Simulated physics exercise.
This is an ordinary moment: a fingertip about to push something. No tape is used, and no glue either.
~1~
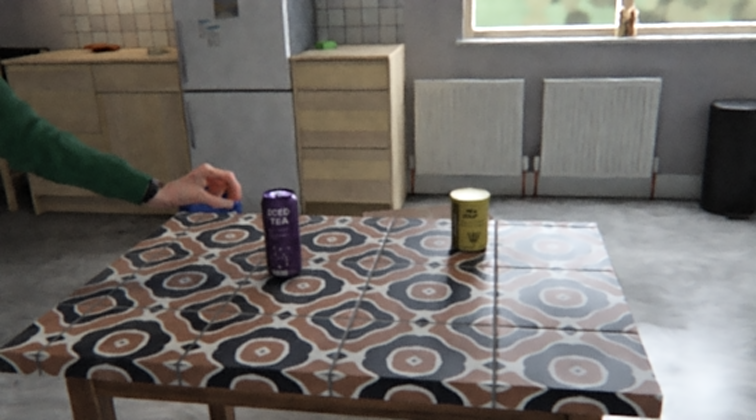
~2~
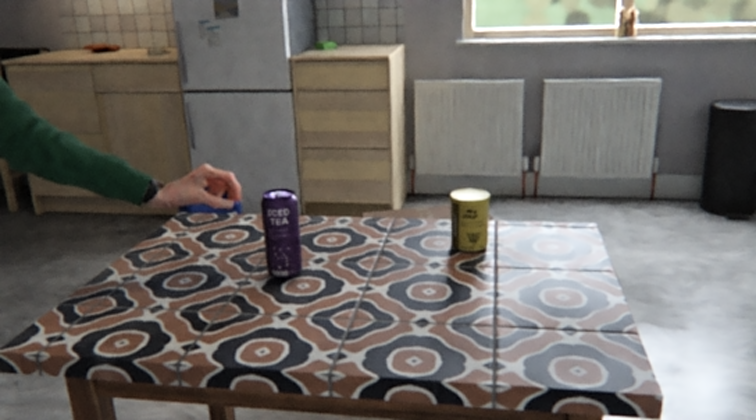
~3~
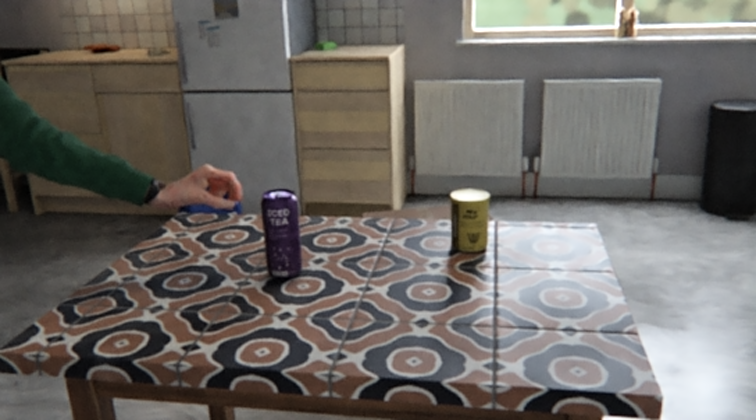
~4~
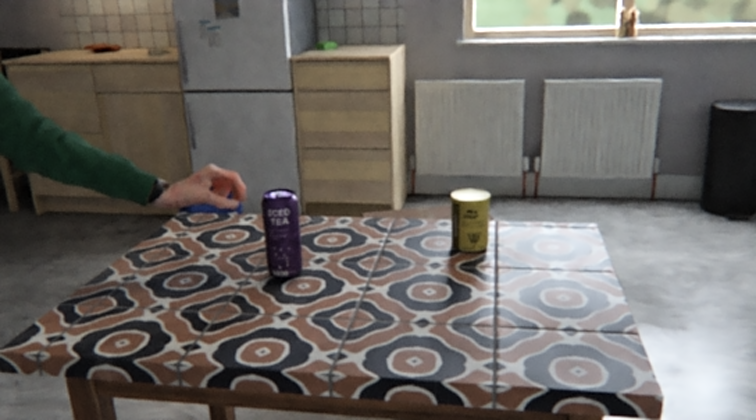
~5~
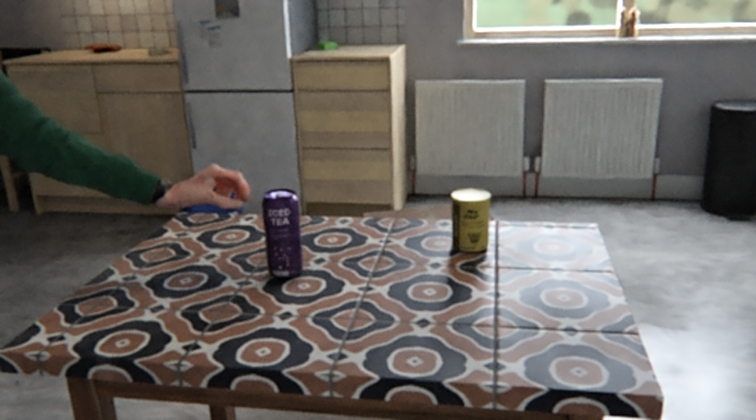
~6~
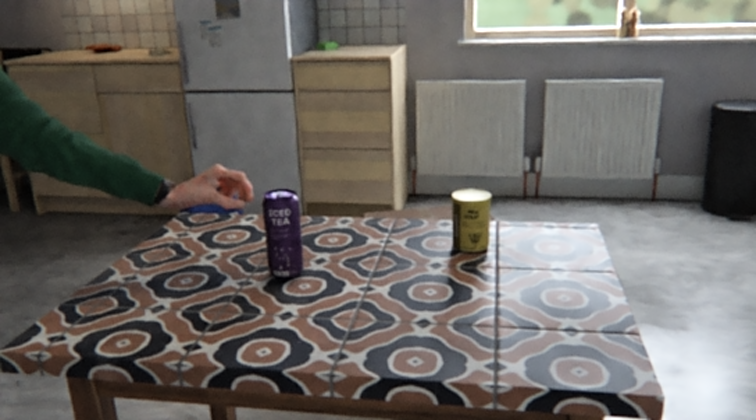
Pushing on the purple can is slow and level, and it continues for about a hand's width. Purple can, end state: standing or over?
My guess is it is felled.
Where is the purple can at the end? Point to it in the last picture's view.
Roughly (347, 259).
Then, 0.70 s later than the last frame, purple can tilted by 15° near (295, 232).
Then, 1.20 s later than the last frame, purple can tilted by 57° near (327, 240).
Then, 1.30 s later than the last frame, purple can on its side near (347, 259).
When it is over, lying over on the table, purple can. End places, in pixels of the last picture, purple can near (347, 260).
